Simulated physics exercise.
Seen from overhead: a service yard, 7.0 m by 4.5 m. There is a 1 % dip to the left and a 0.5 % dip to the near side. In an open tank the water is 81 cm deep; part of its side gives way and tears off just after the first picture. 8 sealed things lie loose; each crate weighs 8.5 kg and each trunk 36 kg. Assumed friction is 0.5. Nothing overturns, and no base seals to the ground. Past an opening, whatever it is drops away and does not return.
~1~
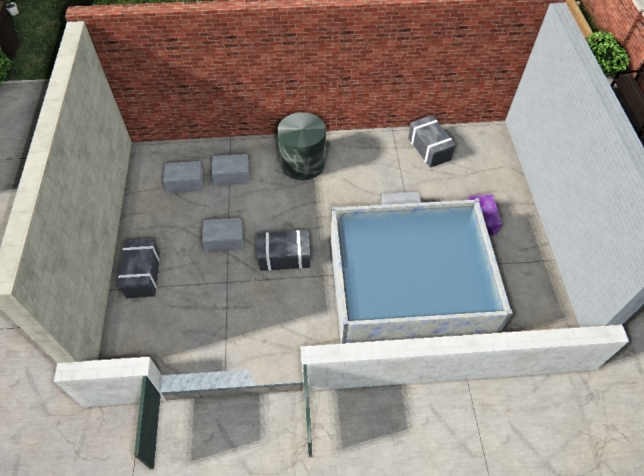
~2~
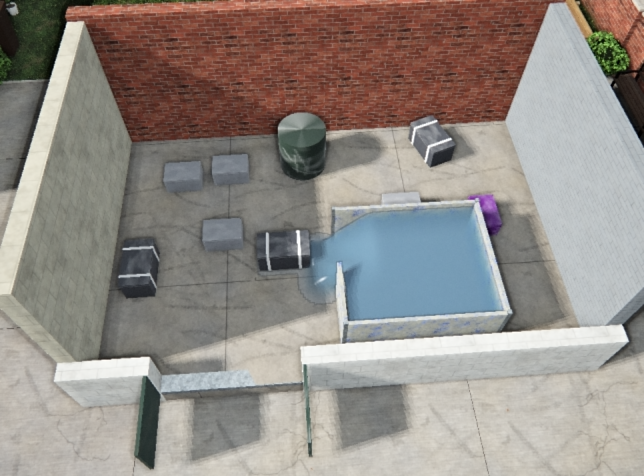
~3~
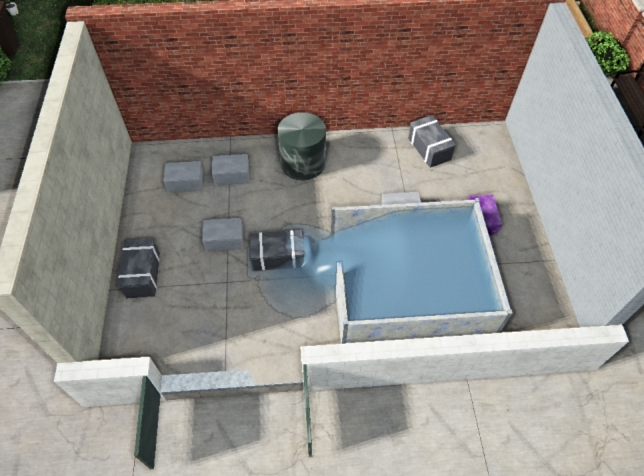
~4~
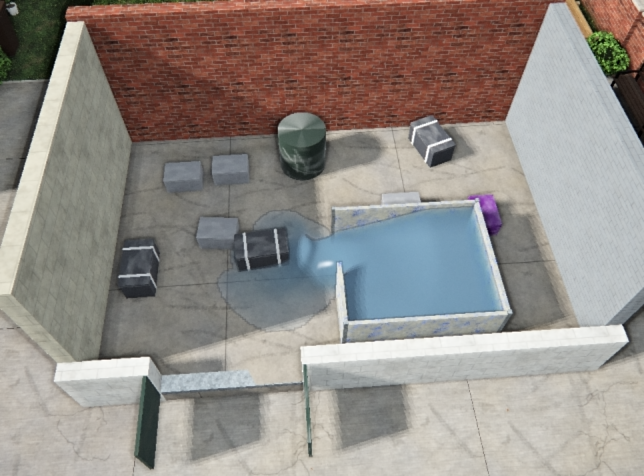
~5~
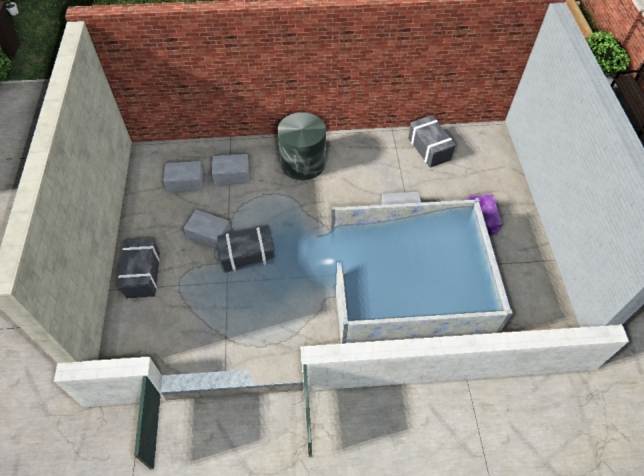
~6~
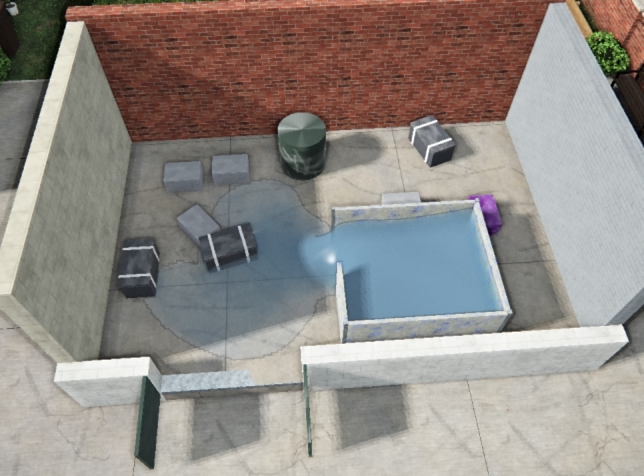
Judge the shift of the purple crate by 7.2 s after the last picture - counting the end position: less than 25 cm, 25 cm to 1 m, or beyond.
The purple crate shifts somewhat.
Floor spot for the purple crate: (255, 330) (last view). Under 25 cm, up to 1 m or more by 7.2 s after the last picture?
What happens is that it covers a big distance.
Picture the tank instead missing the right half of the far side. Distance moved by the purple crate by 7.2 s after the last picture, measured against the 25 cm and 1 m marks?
With that failure, the purple crate lands a long way off.
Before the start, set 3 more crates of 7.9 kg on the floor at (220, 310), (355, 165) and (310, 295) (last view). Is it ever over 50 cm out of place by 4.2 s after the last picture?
One by one: Beyond the mark, below the mark, beyond the mark.
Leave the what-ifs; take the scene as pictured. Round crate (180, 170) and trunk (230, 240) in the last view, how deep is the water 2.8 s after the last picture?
Depths: Near 18 cm, then near 18 cm.
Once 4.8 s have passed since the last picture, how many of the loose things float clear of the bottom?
Then: 5.
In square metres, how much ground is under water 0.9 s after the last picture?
Near 17 m2 in all.
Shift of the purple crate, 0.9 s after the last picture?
Shift by then: About 0 cm.
Then, 0.9 s after the last picture the purple crate is near (485, 210), 0.0 m from its start, aground; 0 of 8 are out; 1 afloat.
Then, 2.8 s after the last picture the purple crate is near (485, 210), 0.0 m from its start, aground; 0 of 8 are out; 5 afloat.
Then, 4.8 s after the last picture the purple crate is near (485, 210), 0.0 m from its start, aground; 0 of 8 are out; 5 afloat.
Then, 7.2 s after the last picture the purple crate is near (532, 211), 0.7 m from its start, aground; 0 of 8 are out; 6 afloat.
